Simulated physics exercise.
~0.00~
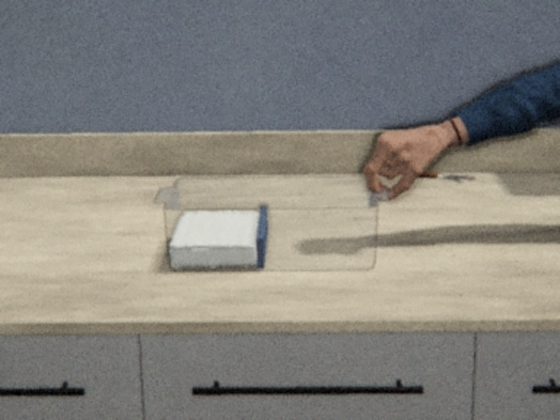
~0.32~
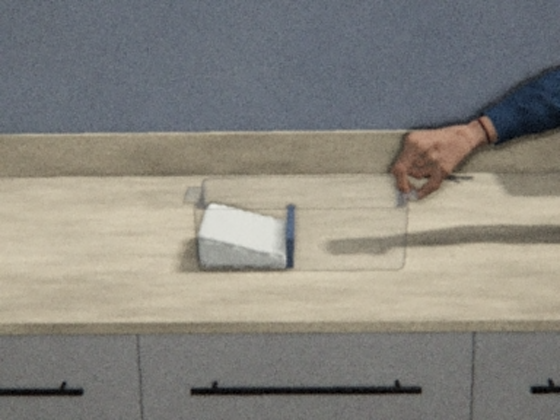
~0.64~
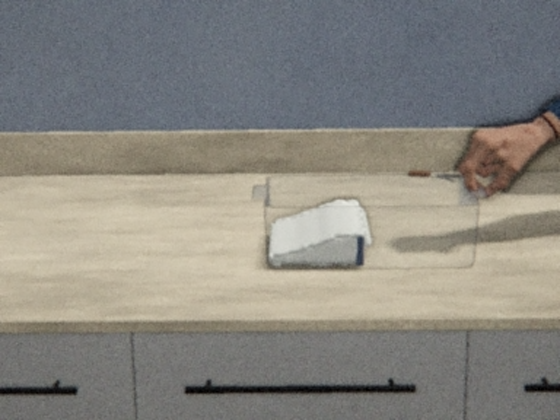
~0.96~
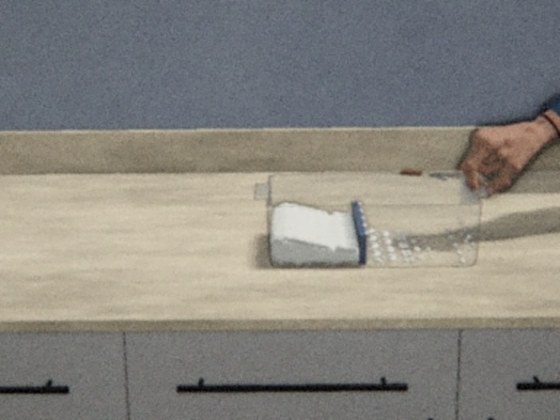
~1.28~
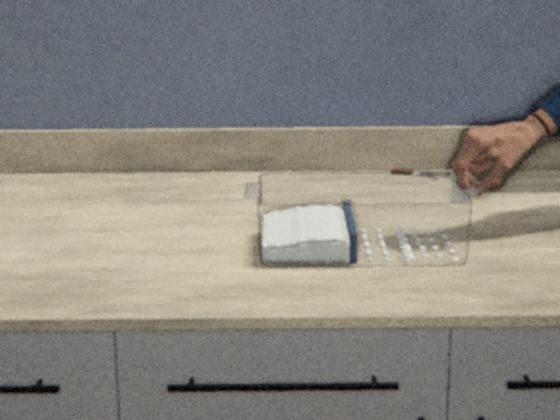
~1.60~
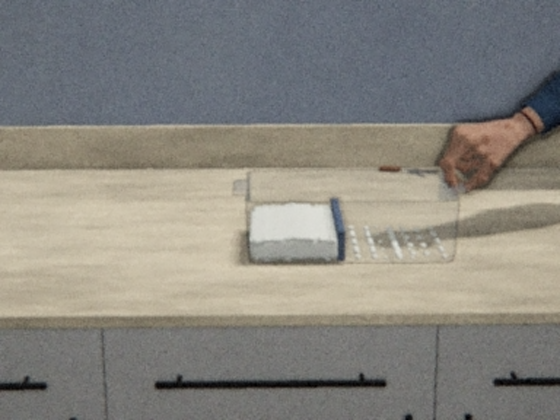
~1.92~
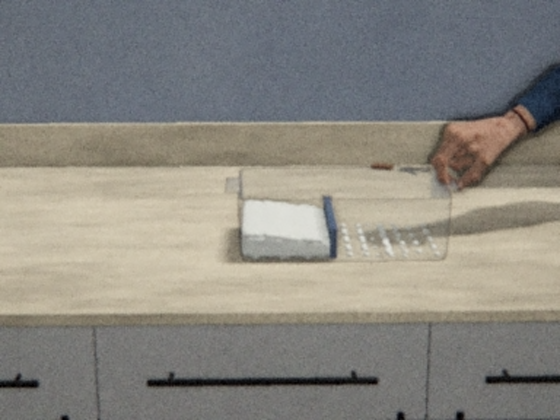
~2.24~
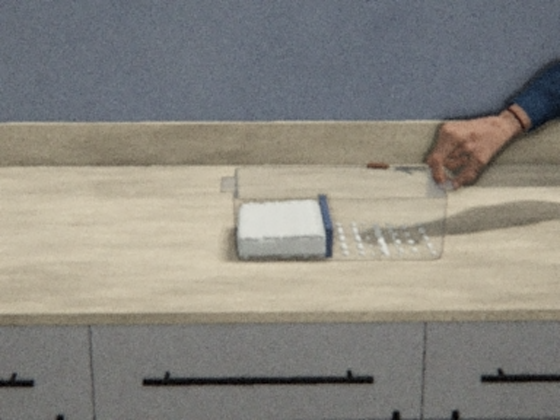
At the start, a hand in a dark blue sleeve holds the right end of a clear oblong tub on a pale wooden counter, with milk in the left part behind an upright blue divider and the right part empty. The hand pulls the tub to the right, and the milk's surface tilts, higher on the left. As the tub comes to rest, the milk heaps up toward the divider, and white drops scatter into the right part. The milk then sinks back and levels out. It ends mostly on the left, with a little remaining across the divider.
